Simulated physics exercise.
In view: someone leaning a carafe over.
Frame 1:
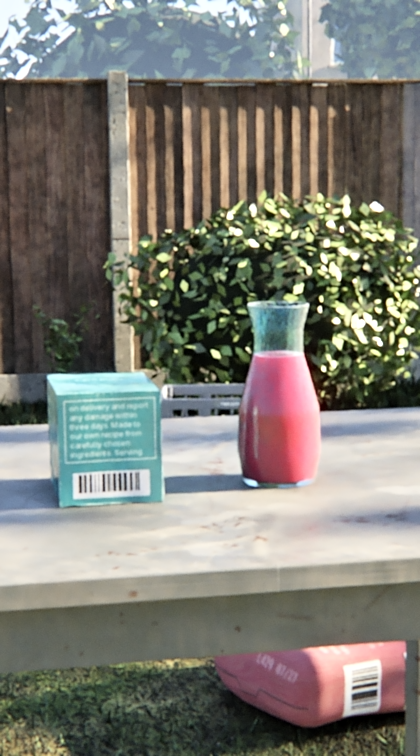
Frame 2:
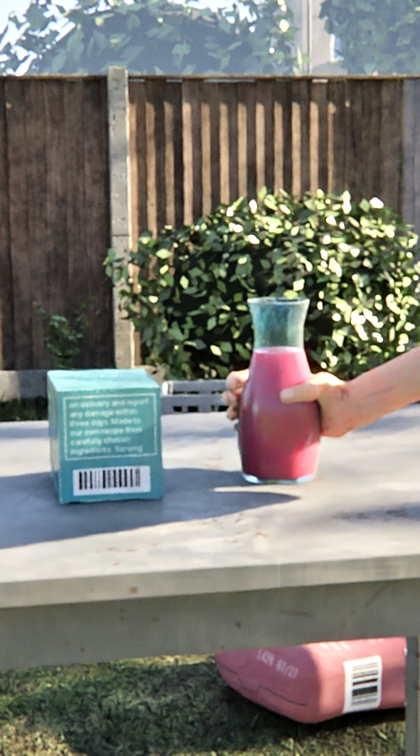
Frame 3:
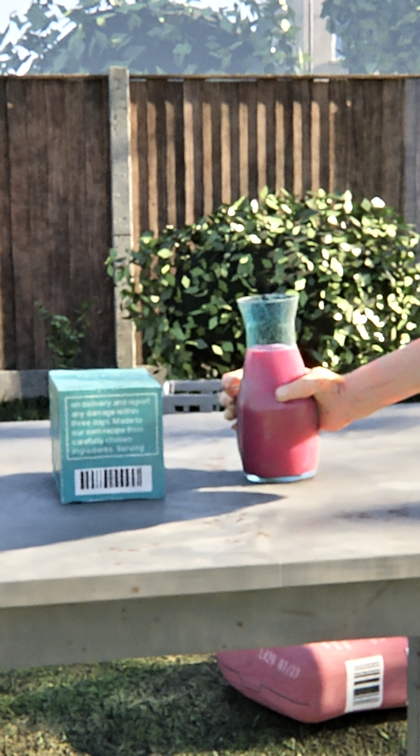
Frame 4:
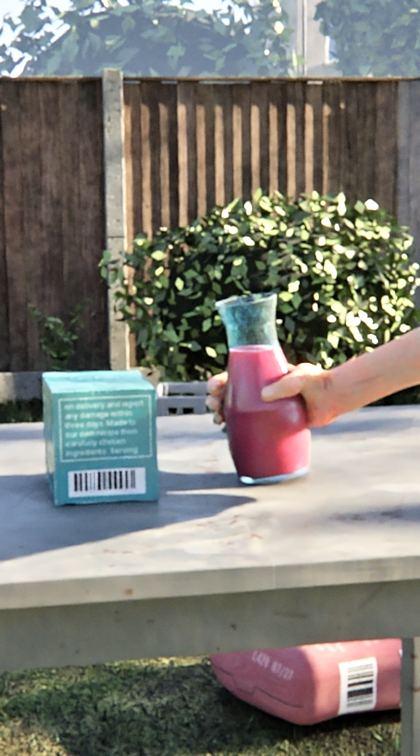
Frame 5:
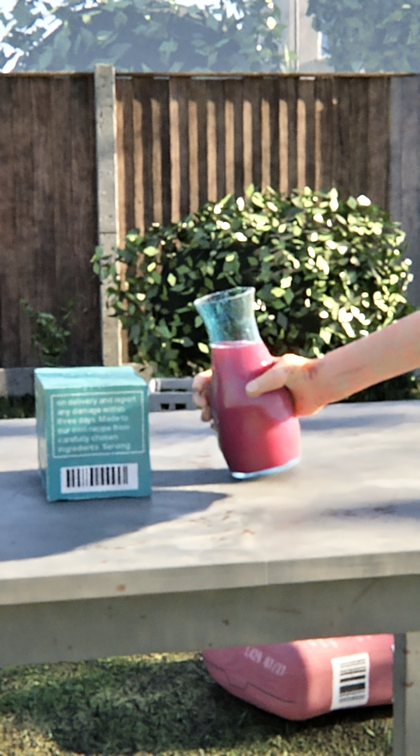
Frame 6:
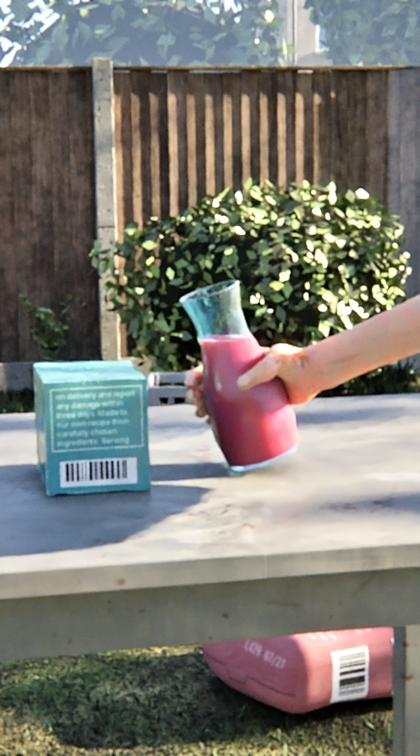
A carafe of pink liquid is gripped by a hand and leaned left towards a box.
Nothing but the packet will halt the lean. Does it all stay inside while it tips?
Yes, none comes out.
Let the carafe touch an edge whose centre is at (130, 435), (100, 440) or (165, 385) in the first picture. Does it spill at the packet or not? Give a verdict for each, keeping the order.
Taking each in turn: Some escapes, some escapes, nothing escapes.
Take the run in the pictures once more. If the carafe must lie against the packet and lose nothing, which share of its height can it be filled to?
My estimate is roughly 85 percent.
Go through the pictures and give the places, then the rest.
In the first picture, it stands upright; carafe (279, 390) about two thirds full.
In the second picture, a hand takes hold; carafe about two thirds full, surface at (279, 351); packet (104, 433).
In the third picture, the top moves towards the packet; carafe (274, 384) about two thirds full.
In the fourth picture, on the way over; carafe about two thirds full, surface at (253, 349); packet (99, 435).
In the fifth picture, it is leaning; carafe (244, 379) about two thirds full.
In the sixth picture, tipping on its foot; carafe about two thirds full, surface at (225, 338); packet (90, 425).
Soon after, the carafe leans by about 30°; nothing has left it.
Later, the carafe leans by about 40°; nothing has left it.
In the end, the carafe leans by about 45°, against the packet; nothing has left it.
